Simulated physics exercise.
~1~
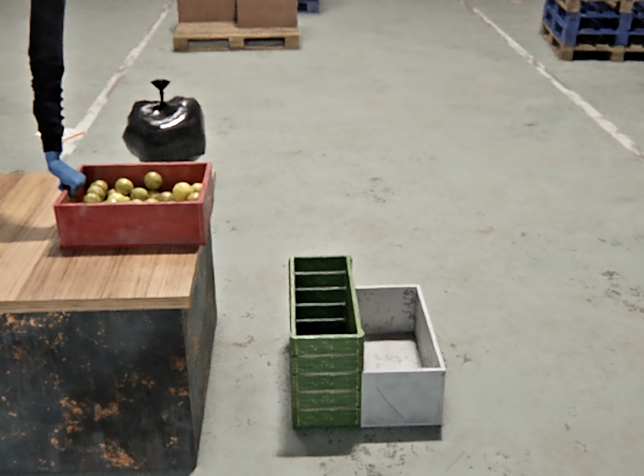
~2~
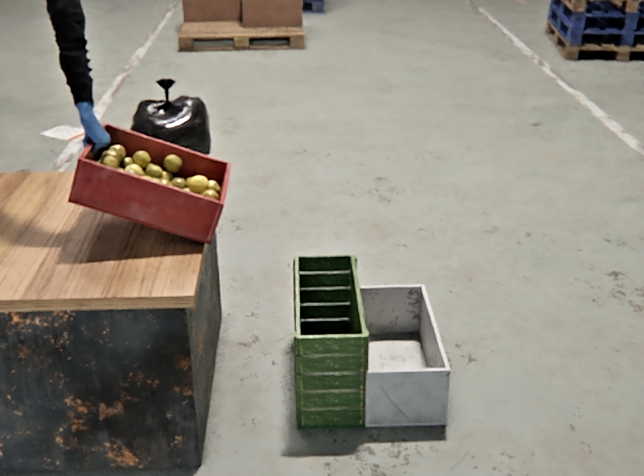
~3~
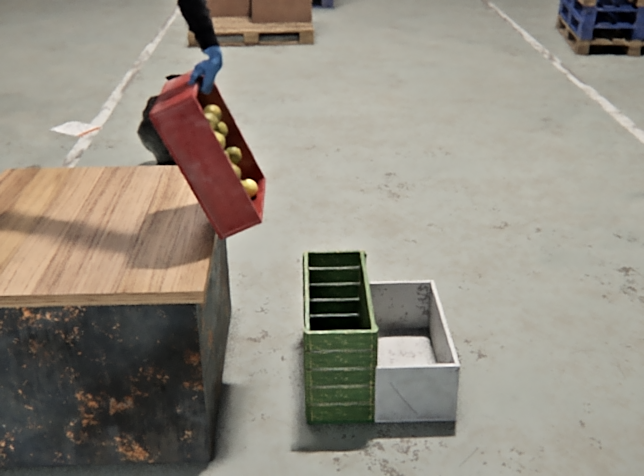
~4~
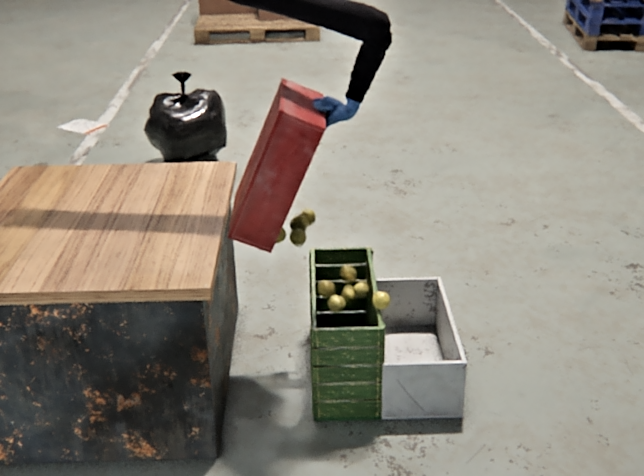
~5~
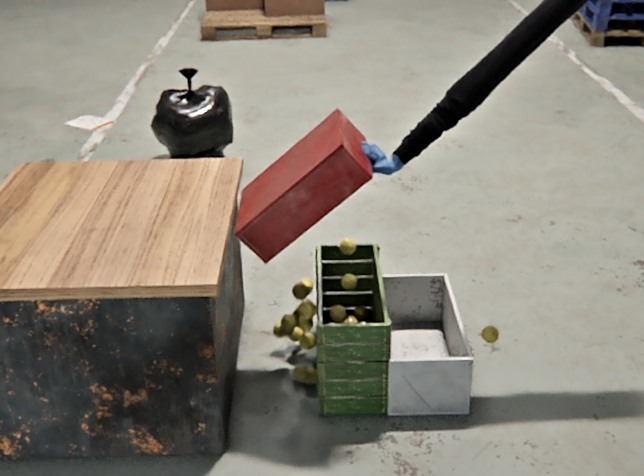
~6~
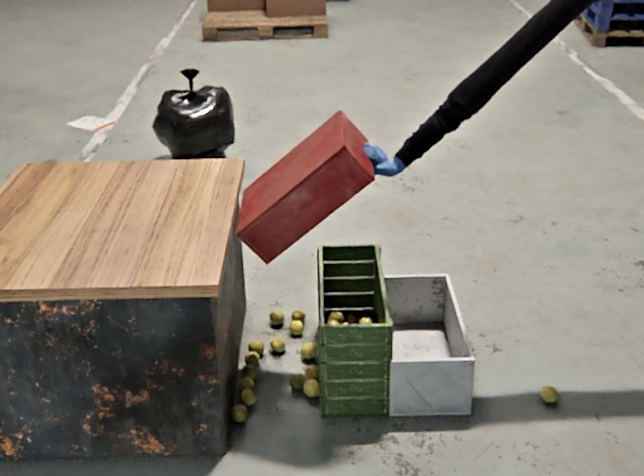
In a warehouse, a gloved hand tips a red crate, spilling yellow apples into a green tub and onto the floor.
